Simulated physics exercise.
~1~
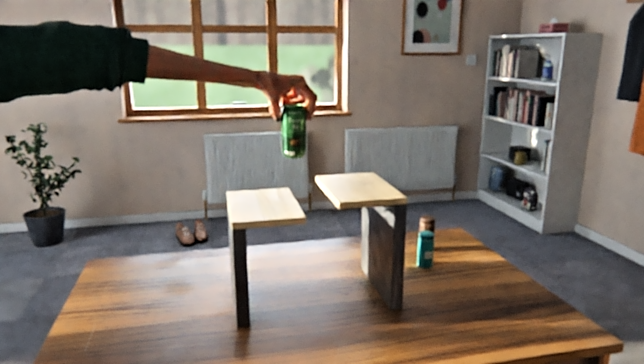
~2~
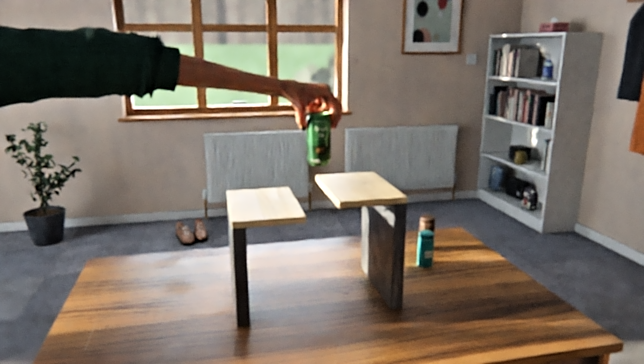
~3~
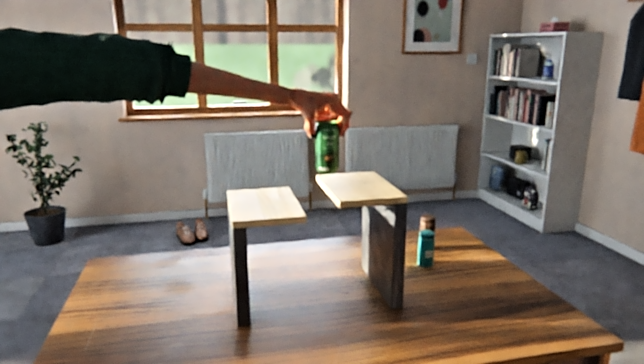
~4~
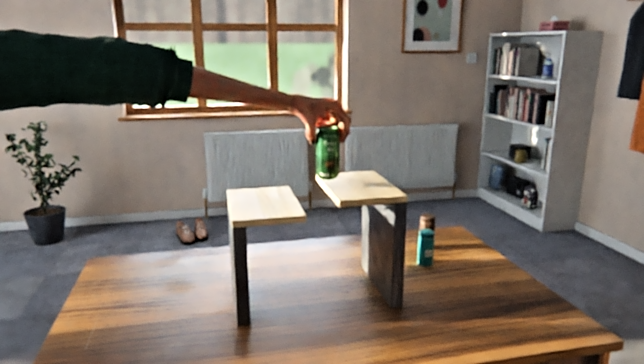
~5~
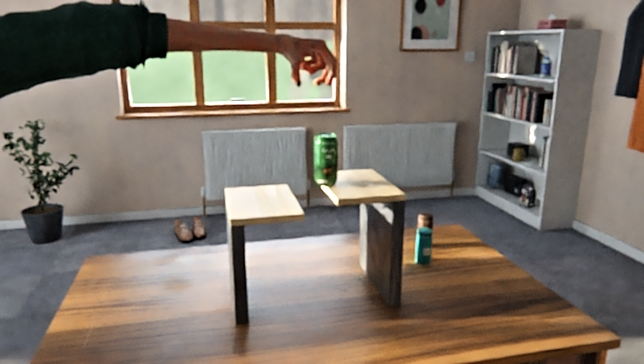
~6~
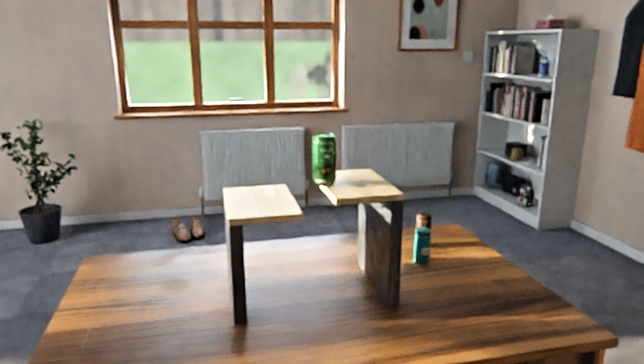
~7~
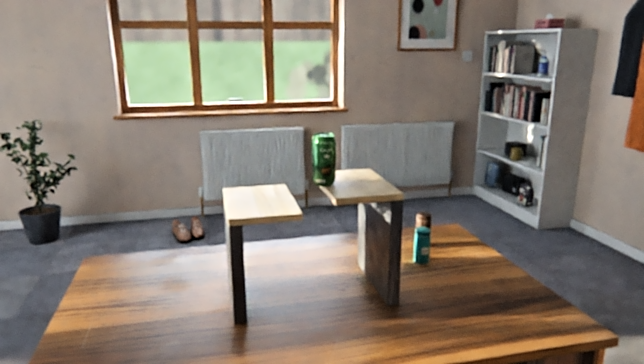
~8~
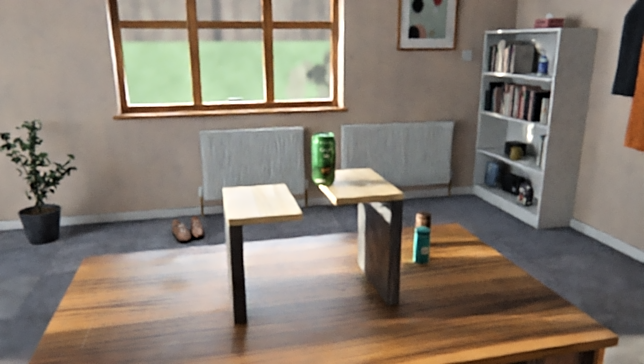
A green can being lowered by a hand between two small raised platforms, released, and staying upright against the right one's edge.
